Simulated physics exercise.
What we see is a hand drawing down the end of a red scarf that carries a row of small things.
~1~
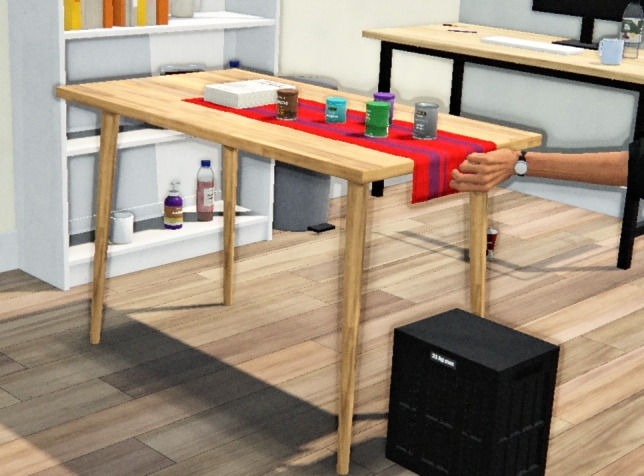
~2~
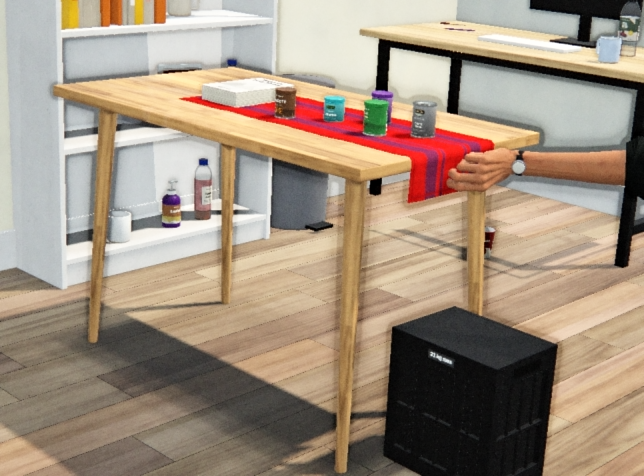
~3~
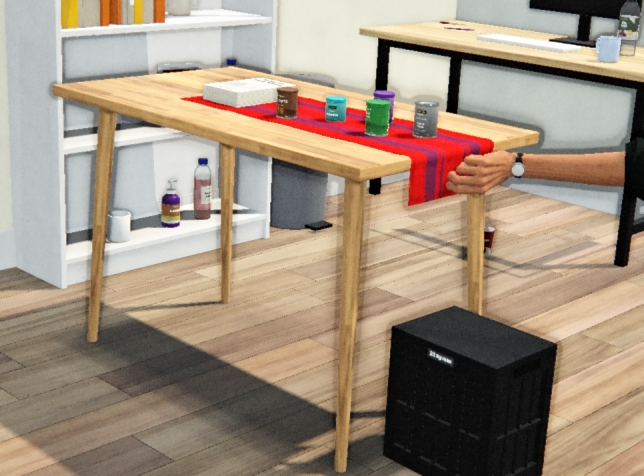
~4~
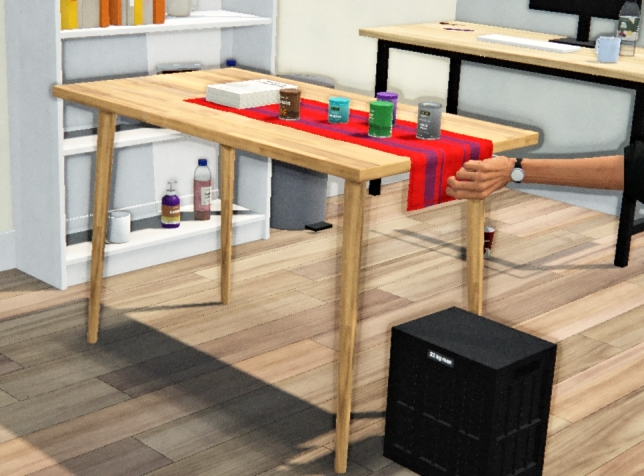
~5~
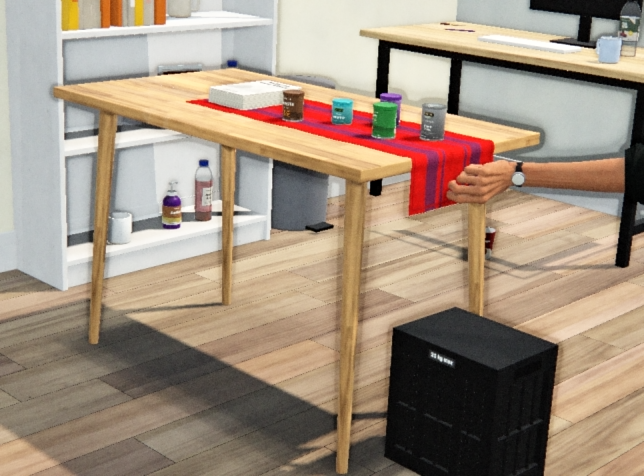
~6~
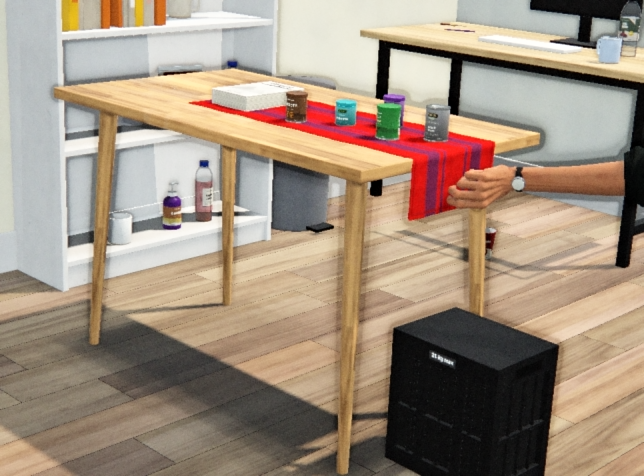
Red scarf being drawn slowly down over a wooden table's edge by a hand, the small cans on it shifting slightly right.
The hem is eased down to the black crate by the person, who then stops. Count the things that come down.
By the end, three will have gone over.
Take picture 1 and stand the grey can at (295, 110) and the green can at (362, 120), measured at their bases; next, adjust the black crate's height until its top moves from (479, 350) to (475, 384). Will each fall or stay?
The grey can survives; the green can is carried off.
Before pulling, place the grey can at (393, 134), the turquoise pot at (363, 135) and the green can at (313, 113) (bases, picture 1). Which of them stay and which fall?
The grey can will end up off, the turquoise pot will end up off, the green can will stay where it is.
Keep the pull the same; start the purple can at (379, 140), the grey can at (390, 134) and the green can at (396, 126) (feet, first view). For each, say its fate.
The purple can ends up off the top, the grey can ends up off the top, the green can ends up off the top.
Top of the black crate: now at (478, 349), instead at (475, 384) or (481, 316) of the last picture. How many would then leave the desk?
If so, 4 and 2.
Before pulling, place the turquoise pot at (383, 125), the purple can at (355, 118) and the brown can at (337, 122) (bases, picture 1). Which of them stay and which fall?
Here's how it goes: The turquoise pot ends up down, the purple can makes it through, and the brown can makes it through.
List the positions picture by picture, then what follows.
Hem (411, 204); grey can (427, 105); green can (378, 103); purple can (384, 94); turquoise pot (337, 99); brown can (288, 90); top of the crate (478, 350), in the first frame.
Hem (408, 202); grey can (425, 103), in the second frame.
Hem (408, 206); green can (378, 102), in the third frame.
Hem (407, 211); purple can (387, 94); top of the crate (476, 348), in the fourth frame.
Hem (409, 215); turquoise pot (343, 100), in the fifth frame.
Hem (408, 220); grey can (438, 106); green can (389, 105); purple can (395, 96); turquoise pot (346, 101); brown can (297, 93), in the sixth frame.
Early on, hem near (449, 245); all still up.
Midway, hem near (447, 290); grey can and green can gone.
Near the end, hem on the crate; grey can, green can and purple can gone.
Finally, hem on the crate; grey can, green can and purple can gone. The count of fallen things is three.
